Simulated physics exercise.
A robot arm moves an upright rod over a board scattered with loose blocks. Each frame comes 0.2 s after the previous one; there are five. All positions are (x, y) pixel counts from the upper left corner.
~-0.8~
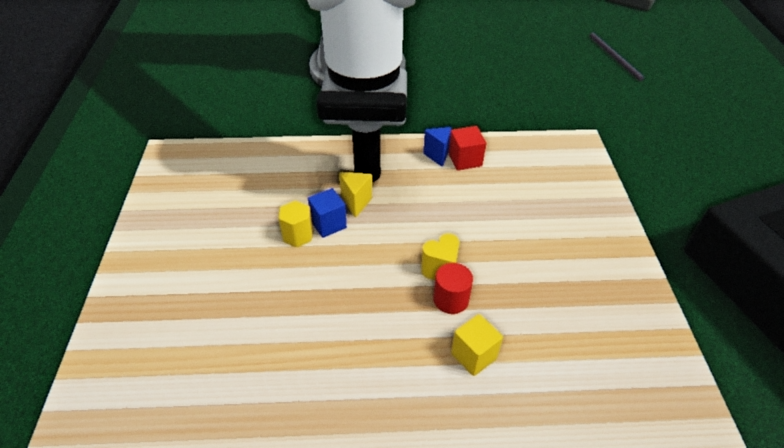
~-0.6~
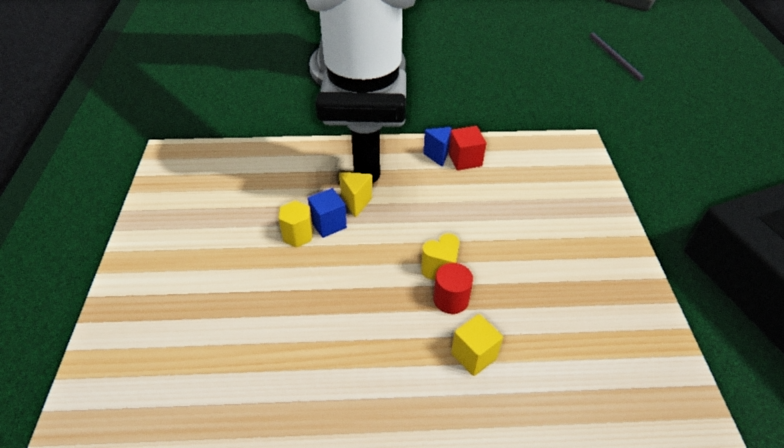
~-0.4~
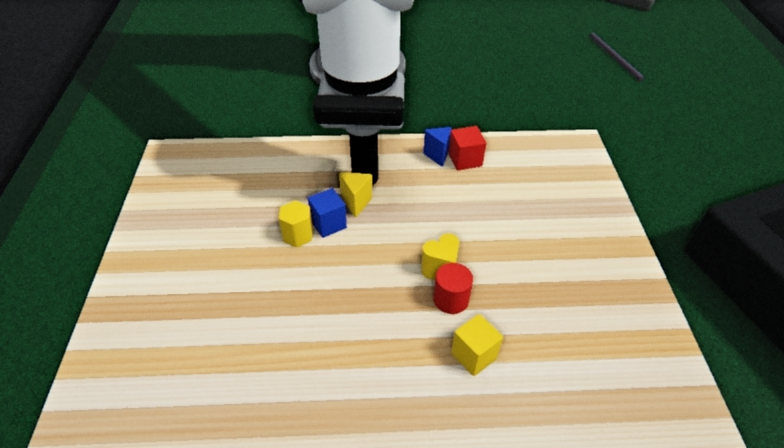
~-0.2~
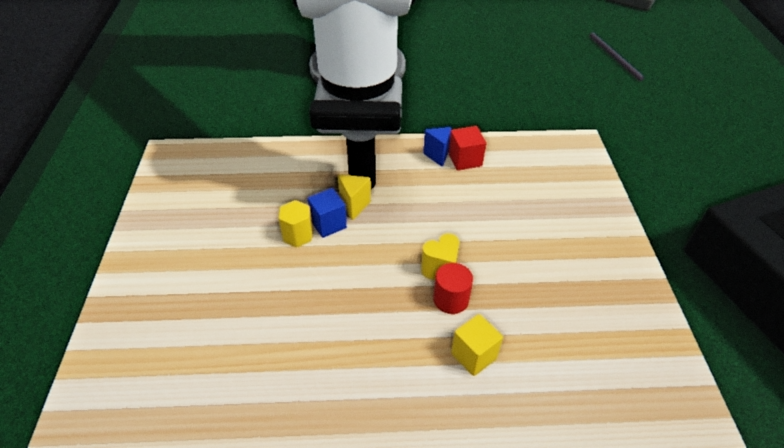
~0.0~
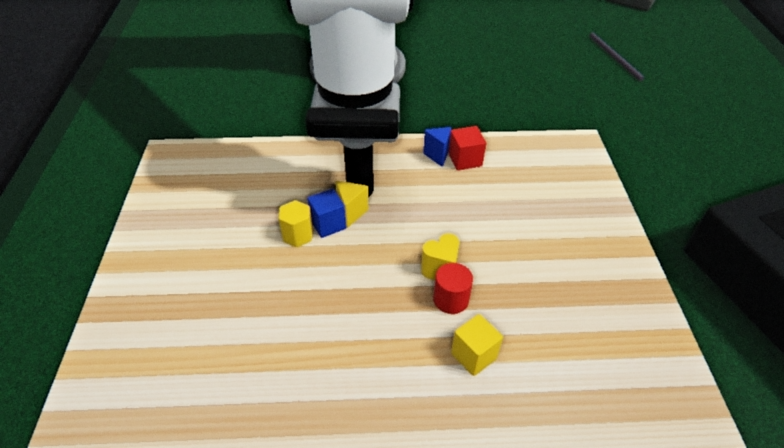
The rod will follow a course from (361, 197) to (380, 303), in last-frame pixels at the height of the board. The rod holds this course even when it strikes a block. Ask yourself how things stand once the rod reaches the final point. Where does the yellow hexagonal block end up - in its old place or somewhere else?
Put simply, it stays right there.
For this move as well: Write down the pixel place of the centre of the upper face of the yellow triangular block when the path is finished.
For the centre of its top, I'd go with (341, 236).
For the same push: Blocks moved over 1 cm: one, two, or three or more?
Of all the blocks, just one travels more than a centimetre.
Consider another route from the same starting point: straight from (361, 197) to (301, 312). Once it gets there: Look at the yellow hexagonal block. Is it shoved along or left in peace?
The yellow hexagonal block will be pushed away from where it stands.
On the path given first. One third of the way, rod (366, 222); blue four-sided block (324, 203), turned 20° clockwise; yellow triangular block (348, 222), turned 30° clockwise.
Two thirds of the way, rod (372, 257); blue four-sided block (324, 203), turned 20° clockwise; yellow triangular block (342, 236), turned 60° clockwise.
At the end, rod (380, 296); yellow hexagonal block unmoved; blue four-sided block (324, 203), turned 20° clockwise; yellow triangular block (341, 236), turned 65° clockwise.
